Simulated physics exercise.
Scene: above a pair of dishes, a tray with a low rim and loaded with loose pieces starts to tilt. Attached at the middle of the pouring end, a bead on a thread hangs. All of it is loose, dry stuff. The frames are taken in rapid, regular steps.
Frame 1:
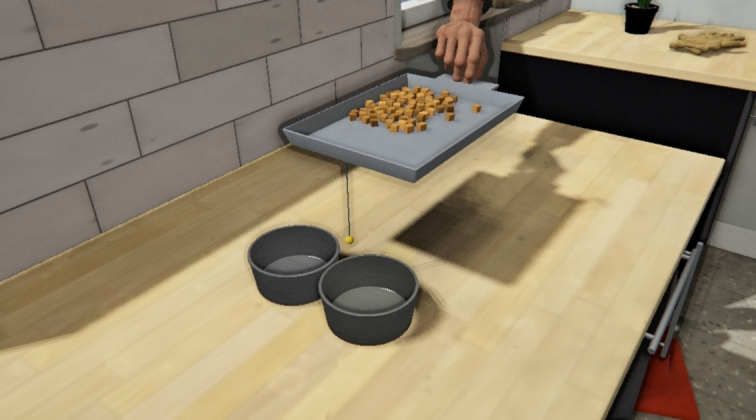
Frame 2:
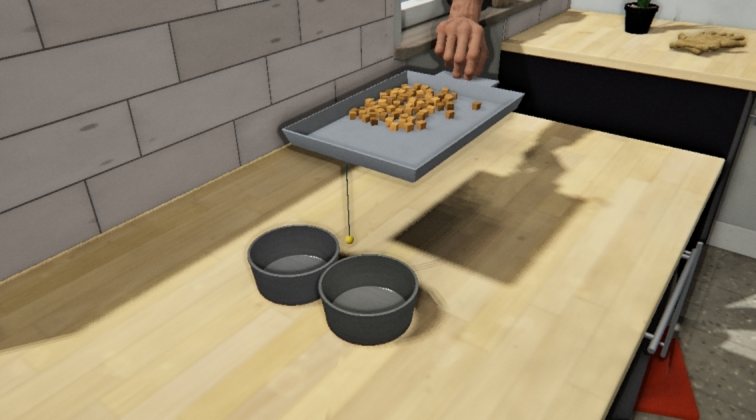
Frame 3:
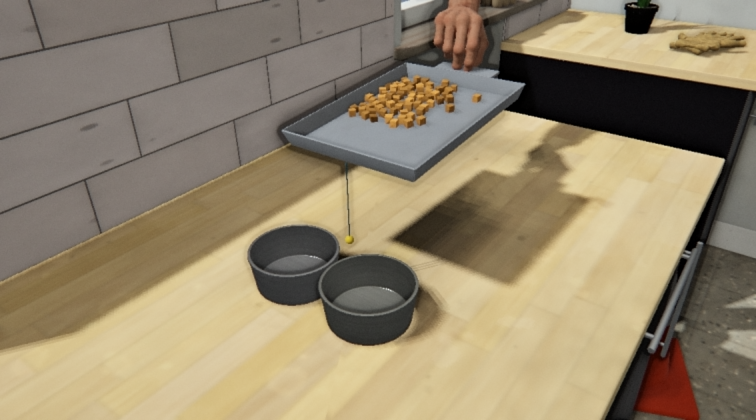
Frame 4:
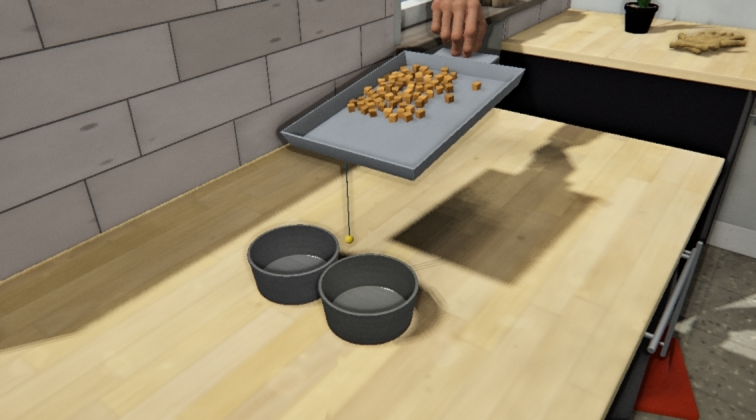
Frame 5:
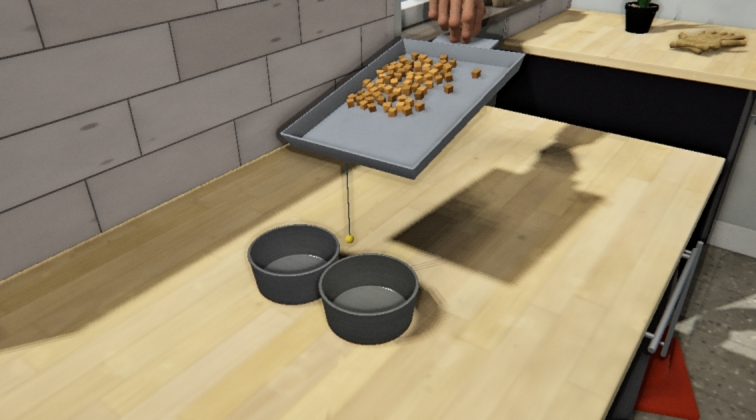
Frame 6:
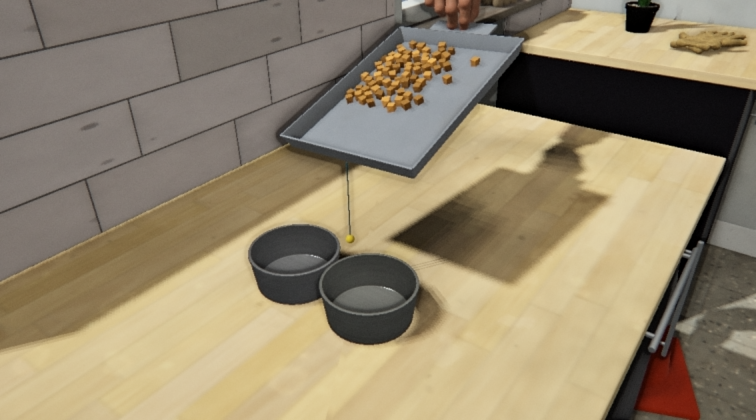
A grey, low-rimmed tray scattered with orange-brown croutons is held by a hand above a pale wooden counter in a sunlit kitchen, seen from above at an angle. Two dark grey dishes sit below, beside a yellow bead hanging on a thread, with grey brick tiles behind. The tray, at first still, gradually tilts toward the dishes as its far side rises, while the camera stays fixed.
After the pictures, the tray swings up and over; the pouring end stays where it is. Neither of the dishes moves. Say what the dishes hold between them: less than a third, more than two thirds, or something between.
The dishes collect upwards of two thirds of the load.
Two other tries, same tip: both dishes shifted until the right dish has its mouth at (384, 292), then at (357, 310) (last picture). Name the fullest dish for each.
Place one: The leftmost one; place two: The leftmost one.
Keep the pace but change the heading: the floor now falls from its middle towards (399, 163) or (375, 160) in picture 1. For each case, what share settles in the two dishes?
First heading 70 %, second heading 90 %.
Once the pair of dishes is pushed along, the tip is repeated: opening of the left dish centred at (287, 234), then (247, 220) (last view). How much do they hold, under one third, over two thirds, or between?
Trial 1 - above two thirds. Trial 2 - over two thirds.
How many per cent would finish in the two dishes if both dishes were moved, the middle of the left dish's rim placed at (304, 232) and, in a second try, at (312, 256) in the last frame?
It works out to 60 percent and then 70 percent.
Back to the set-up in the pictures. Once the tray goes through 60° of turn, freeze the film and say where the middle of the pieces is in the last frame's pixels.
Somewhere about pixel (312, 142).
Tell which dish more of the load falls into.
Result - fuller dish: Left-side dish.
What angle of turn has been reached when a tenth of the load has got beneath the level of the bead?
Near 65 degrees.
Just after the last frame, tray tipped steeply; the larger part on the tray; roughly a quarter in the air.
A moment on, tray tipped right over; roughly two thirds on the tray; just a few in the right dish; roughly a quarter in the left dish; about a tenth outside both; just a few in the air.
Further on, tray tipped past a quarter turn; about a tenth in the right dish; the larger part in the left dish; about a tenth outside both.
When it is over, tray tipped past a quarter turn; about a tenth in the right dish; the larger part in the left dish; about a tenth outside both.
